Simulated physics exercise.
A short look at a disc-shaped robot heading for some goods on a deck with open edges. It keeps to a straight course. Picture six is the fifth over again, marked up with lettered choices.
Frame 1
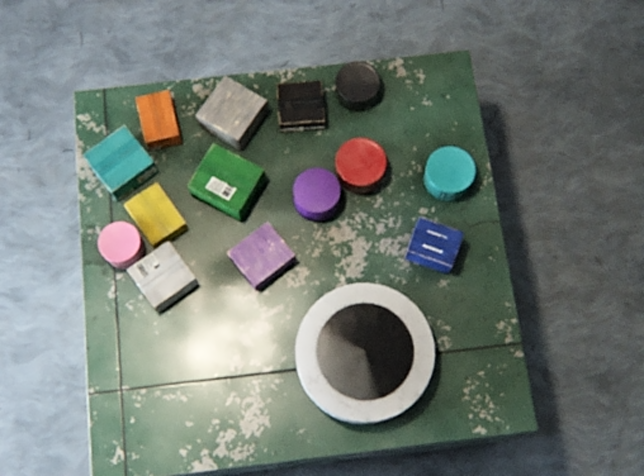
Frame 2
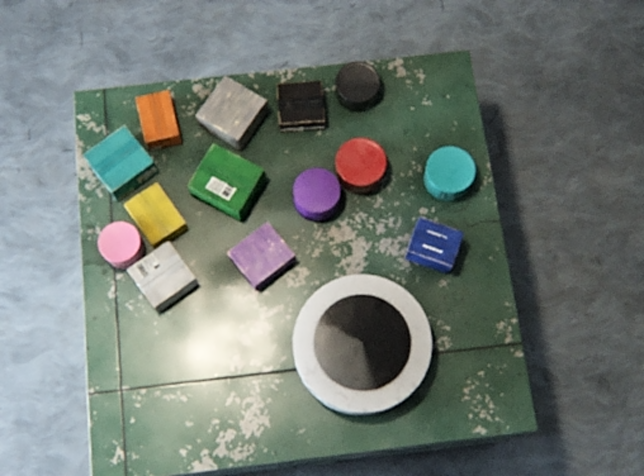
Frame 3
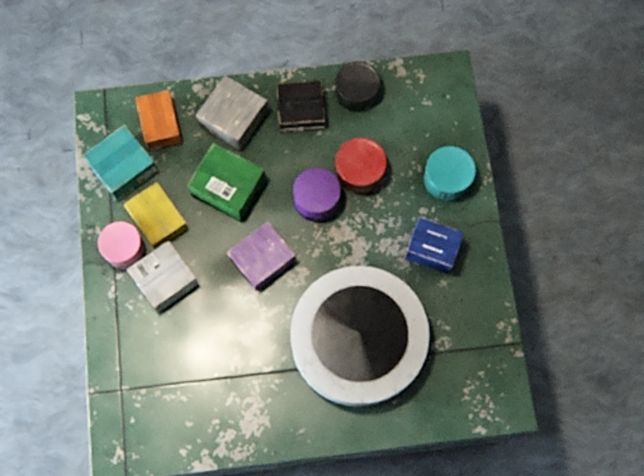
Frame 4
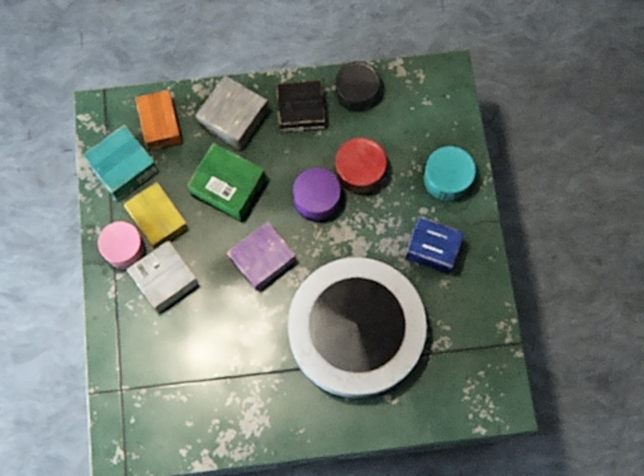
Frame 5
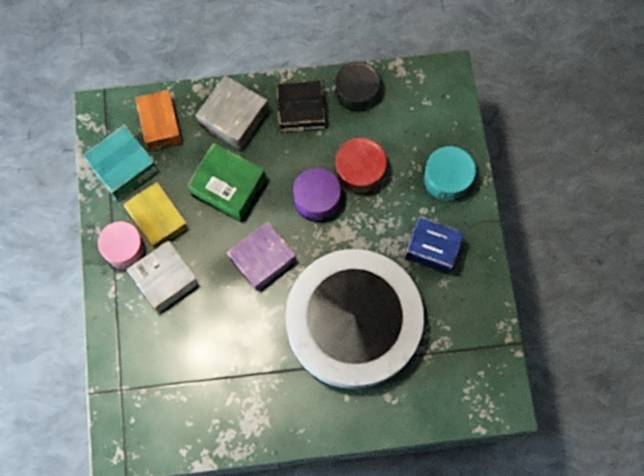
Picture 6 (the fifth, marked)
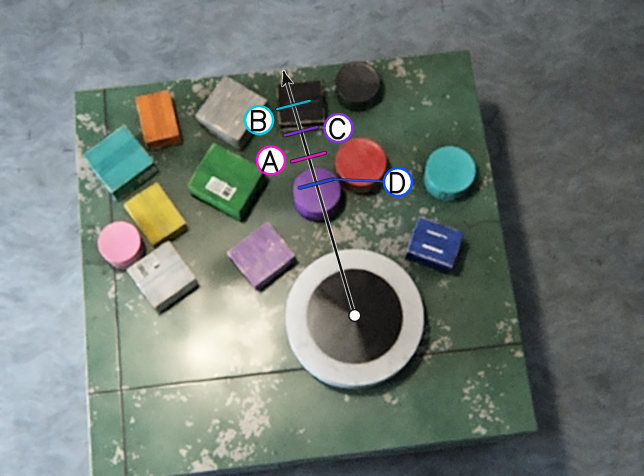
A round white robot with a dark top creeps a short way up and slightly left across a worn green deck, toward the scattered colourful boxes and round containers, which all stay still.
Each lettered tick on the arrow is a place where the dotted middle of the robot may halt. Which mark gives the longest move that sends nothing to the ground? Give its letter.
The farthest safe stop is D.
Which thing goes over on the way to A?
The black parcel goes over.
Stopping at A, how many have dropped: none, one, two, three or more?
In all, one.
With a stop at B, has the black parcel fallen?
Yes.
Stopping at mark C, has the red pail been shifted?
Yes.
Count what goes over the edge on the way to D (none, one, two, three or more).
By then, none.
On the marked copy, A at (308, 157); B at (293, 105); C at (301, 131); D at (316, 184); the arrow from (355, 315) to (284, 73); the white dot at (355, 315).
Following D. Soon after the start, robot (340, 269); purple canister (314, 188); purple crate (254, 247).
Later, robot (326, 221); black parcel (300, 102); purple canister (300, 142).
In the end, robot (316, 189); black parcel (296, 73); black pail (358, 82); nothing has fallen.
As for the rest, A drops the black parcel; B drops the purple canister and black parcel; C drops the purple canister and black parcel.
